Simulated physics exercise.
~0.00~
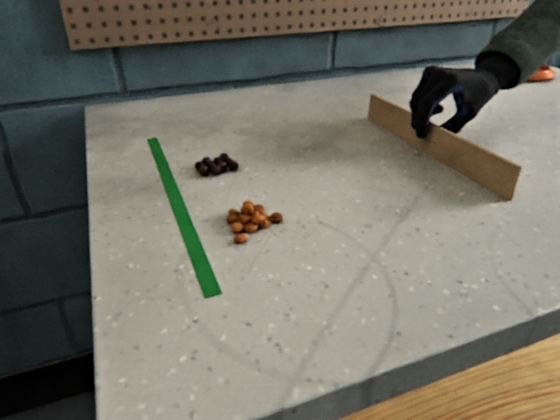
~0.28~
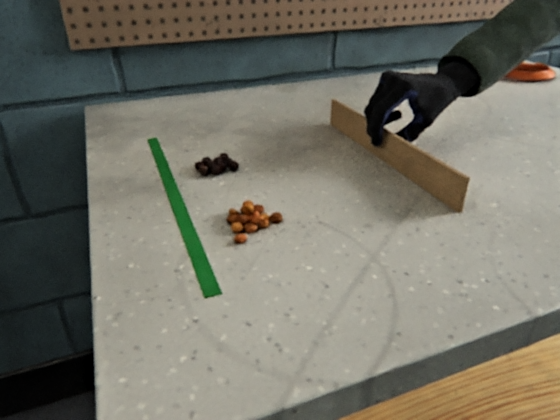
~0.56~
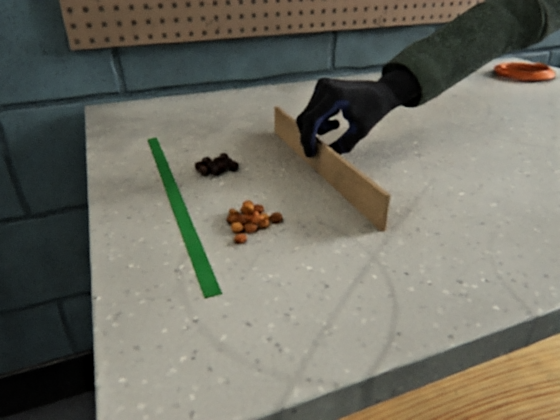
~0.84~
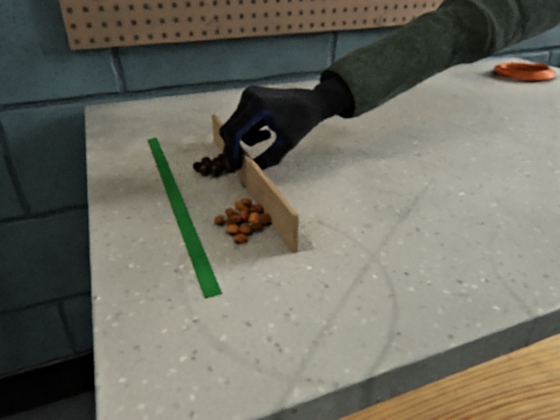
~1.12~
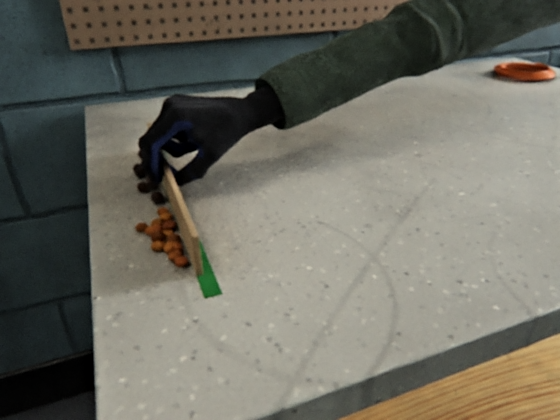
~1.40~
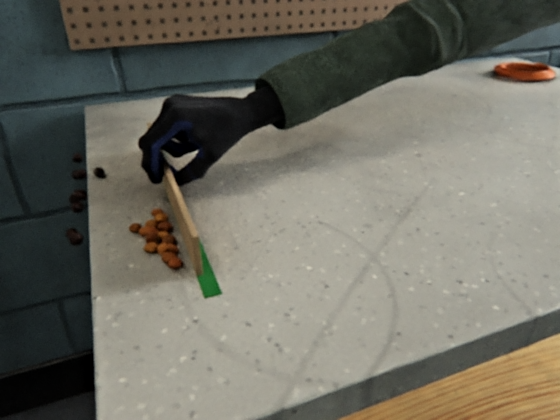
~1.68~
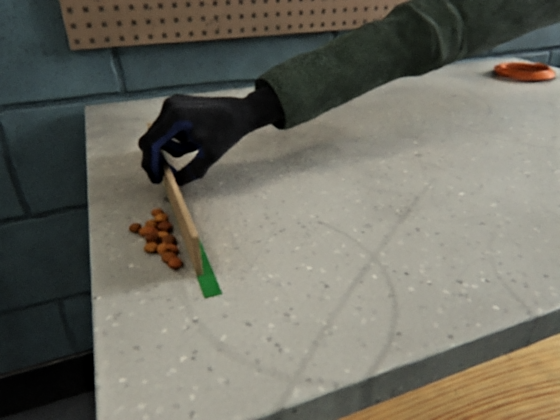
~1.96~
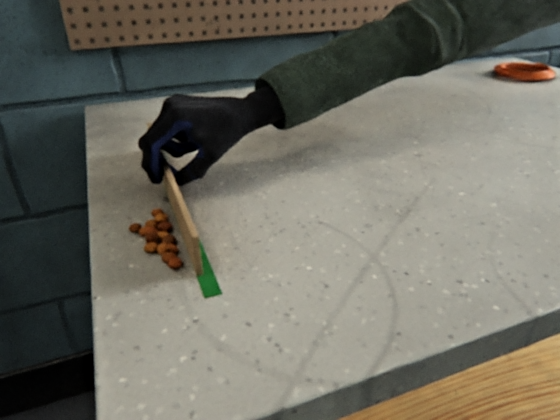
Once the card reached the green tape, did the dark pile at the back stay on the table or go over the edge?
The dark pile went over the left edge, and none of it was left on the table at the end. Only the nearer orange-brown pile stayed on.
